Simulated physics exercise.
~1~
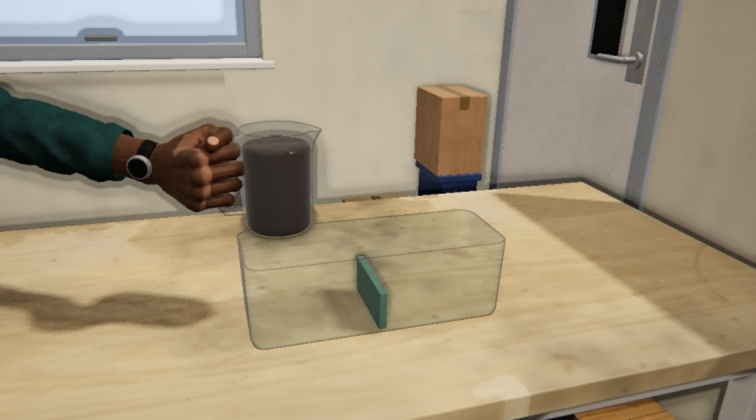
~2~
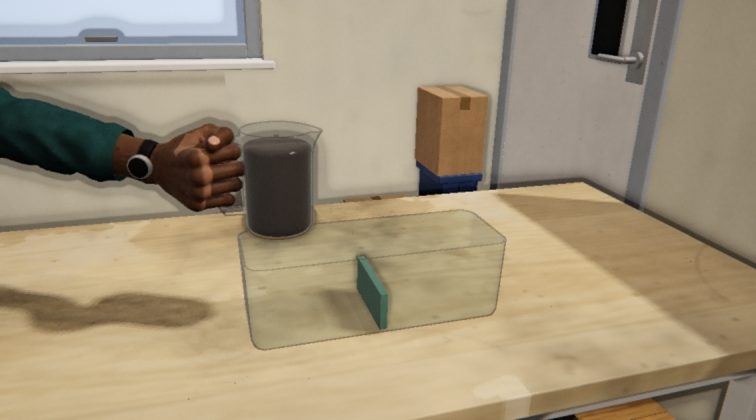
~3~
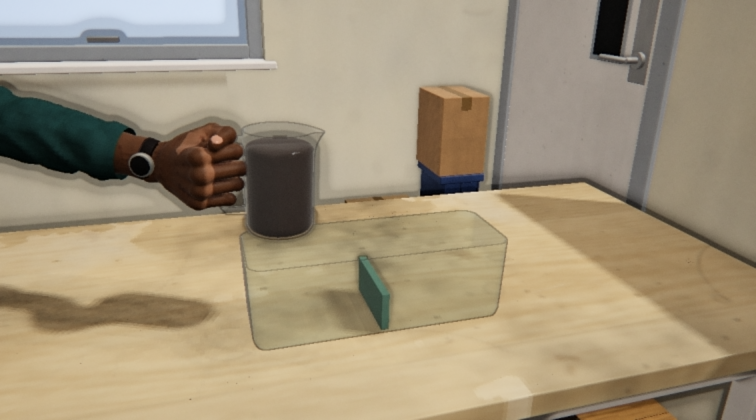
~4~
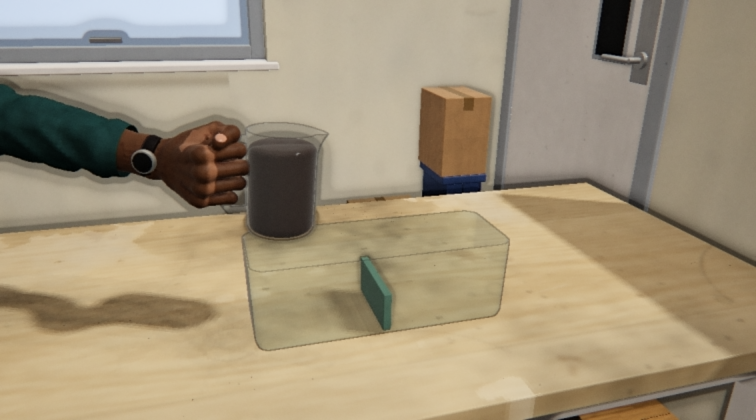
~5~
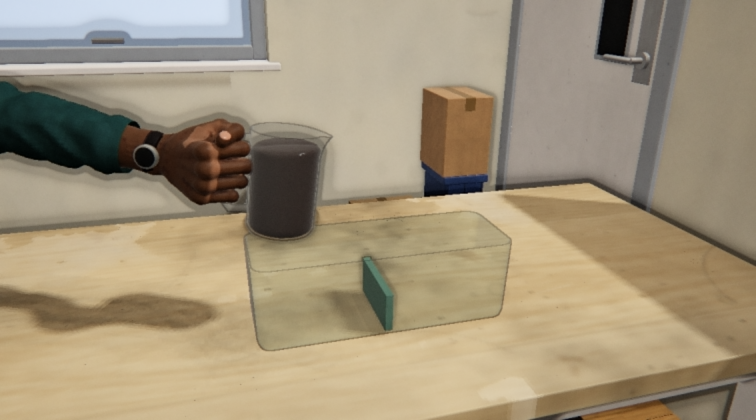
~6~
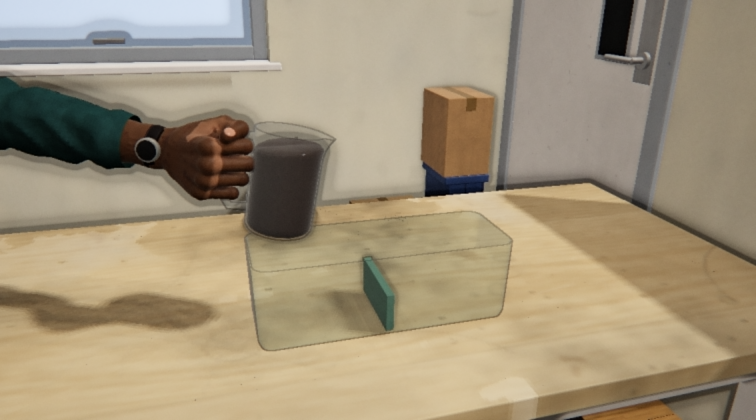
On a pale wooden worktop in a room with a window and a door, a hand in a green sleeve holds a glass beaker of dark liquid behind a clear, empty basin with a teal divider. The beaker stays nearly upright at first, then leans slightly to the right, the liquid still inside.
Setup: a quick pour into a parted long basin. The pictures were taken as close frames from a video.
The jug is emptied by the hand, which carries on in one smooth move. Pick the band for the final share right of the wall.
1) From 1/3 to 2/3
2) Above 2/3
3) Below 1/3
1, from 1/3 to 2/3.
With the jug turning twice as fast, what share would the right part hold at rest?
Roughly 50 per cent ends up there.
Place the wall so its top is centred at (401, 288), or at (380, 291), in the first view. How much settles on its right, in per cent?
Roughly 10 % and 50 %.
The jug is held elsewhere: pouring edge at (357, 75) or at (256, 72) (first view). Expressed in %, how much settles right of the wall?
95 % and 5 %.
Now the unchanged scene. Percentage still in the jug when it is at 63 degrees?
Around 90 in a hundred has not poured out yet.
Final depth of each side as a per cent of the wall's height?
The left reaches some 20 %, the right about 30 %.
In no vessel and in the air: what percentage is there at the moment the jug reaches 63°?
Some 10 per cent.
A moment on, the jug is tipped part way and 89 per cent is still to pour, 0 is left of the wall and 2 right of it.
Next, the jug is tipped on its side and 44 per cent is still to pour, 9 is left of the wall and 33 right of it.
Then the jug is tipped right over and 7 per cent is still to pour, 32 is left of the wall and 58 right of it.
Later the jug is tipped right over and 1 per cent is still to pour, 41 is left of the wall and 58 right of it.
Finally, 42 per cent lies left of the wall, 58 right of it and 0 outside.
